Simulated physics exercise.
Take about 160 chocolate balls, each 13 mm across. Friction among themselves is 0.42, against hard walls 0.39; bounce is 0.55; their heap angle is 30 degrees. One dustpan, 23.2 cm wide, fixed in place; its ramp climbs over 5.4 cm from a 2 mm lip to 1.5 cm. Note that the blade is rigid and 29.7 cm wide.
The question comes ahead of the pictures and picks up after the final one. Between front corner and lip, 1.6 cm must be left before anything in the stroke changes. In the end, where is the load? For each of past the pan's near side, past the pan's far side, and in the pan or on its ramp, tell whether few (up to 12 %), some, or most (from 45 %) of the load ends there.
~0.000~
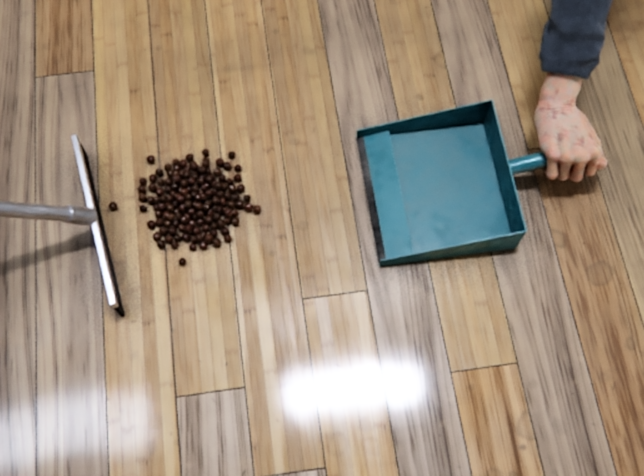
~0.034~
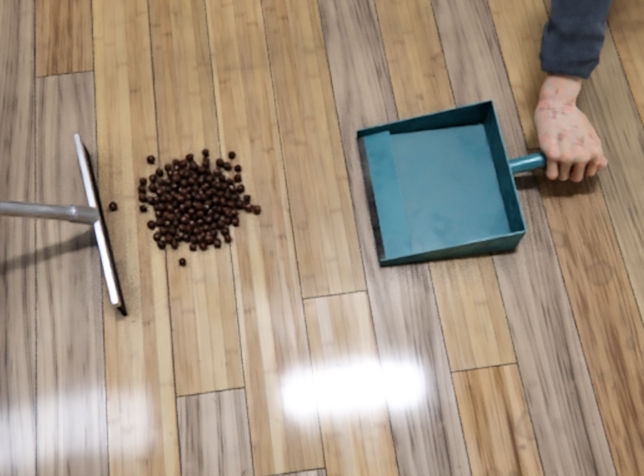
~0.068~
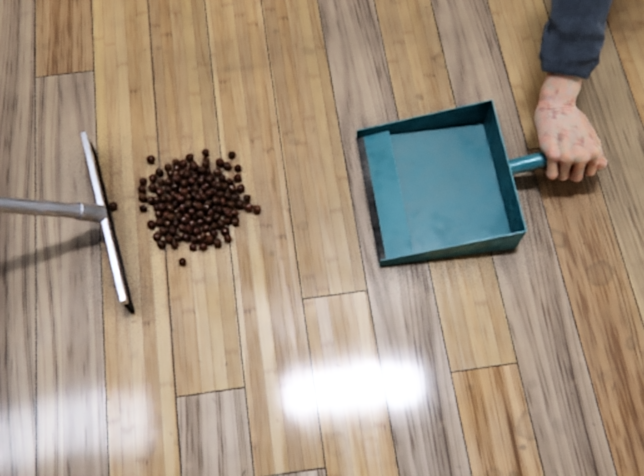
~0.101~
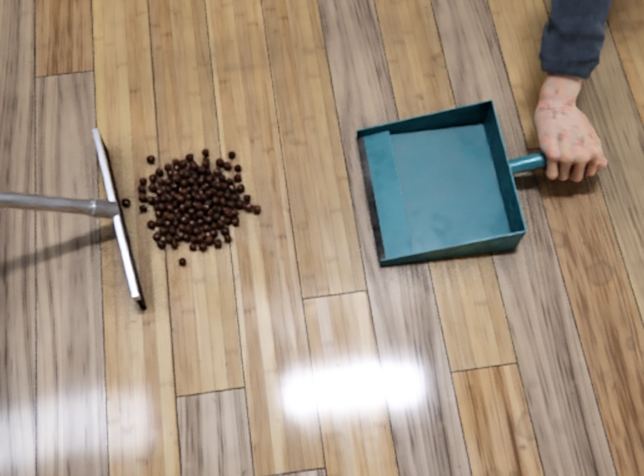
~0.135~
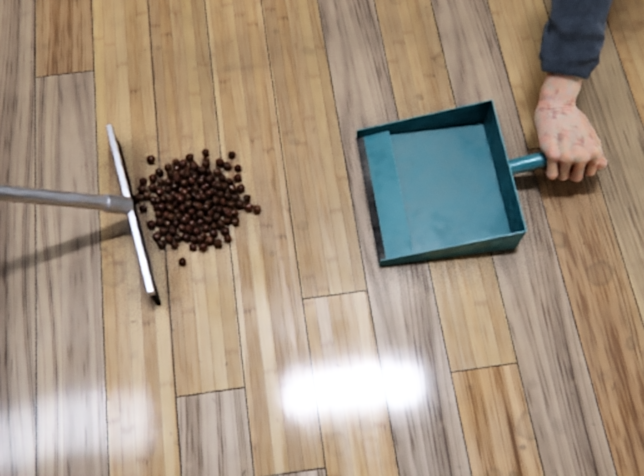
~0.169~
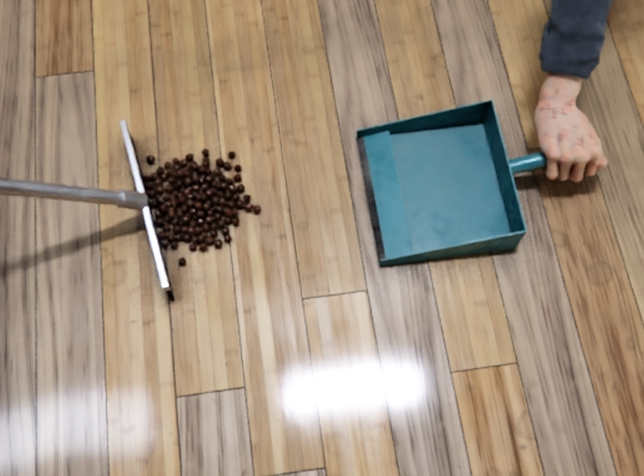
Near side: Few, far side: Some, pan: Some.
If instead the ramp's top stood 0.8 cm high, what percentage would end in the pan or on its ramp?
Estimate: About 30 in a hundred.
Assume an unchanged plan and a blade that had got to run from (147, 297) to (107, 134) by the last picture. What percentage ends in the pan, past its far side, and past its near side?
You'd see pan at 25, far at 35 and near at 0.
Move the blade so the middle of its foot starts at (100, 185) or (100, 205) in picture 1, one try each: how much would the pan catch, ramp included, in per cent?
About 25 and 30 per cent.
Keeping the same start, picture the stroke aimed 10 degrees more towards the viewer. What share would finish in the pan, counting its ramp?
It would be near 25 per cent.
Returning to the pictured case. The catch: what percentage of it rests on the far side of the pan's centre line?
I'd say near 70 per cent.
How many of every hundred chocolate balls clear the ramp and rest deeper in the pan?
About 10 %.
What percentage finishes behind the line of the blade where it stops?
Roughly 5 per cent.
Then, at 0.40 s, middle of the blade 20 cm from the lip; 0 % over the lip, far side 20 %, near side 0 %.
Then, at 0.56 s, middle of the blade 9 cm from the lip; 0 % over the lip, far side 35 %, near side 0 %.
After 0.84 s, middle of the blade 4 cm from the lip; 30 % over the lip, far side 40 %, near side 0 %.
In the end, at 1.6 s, near side 0 %, far side 40 %, pan 30 %, in front of the lip or behind the blade 30 %.
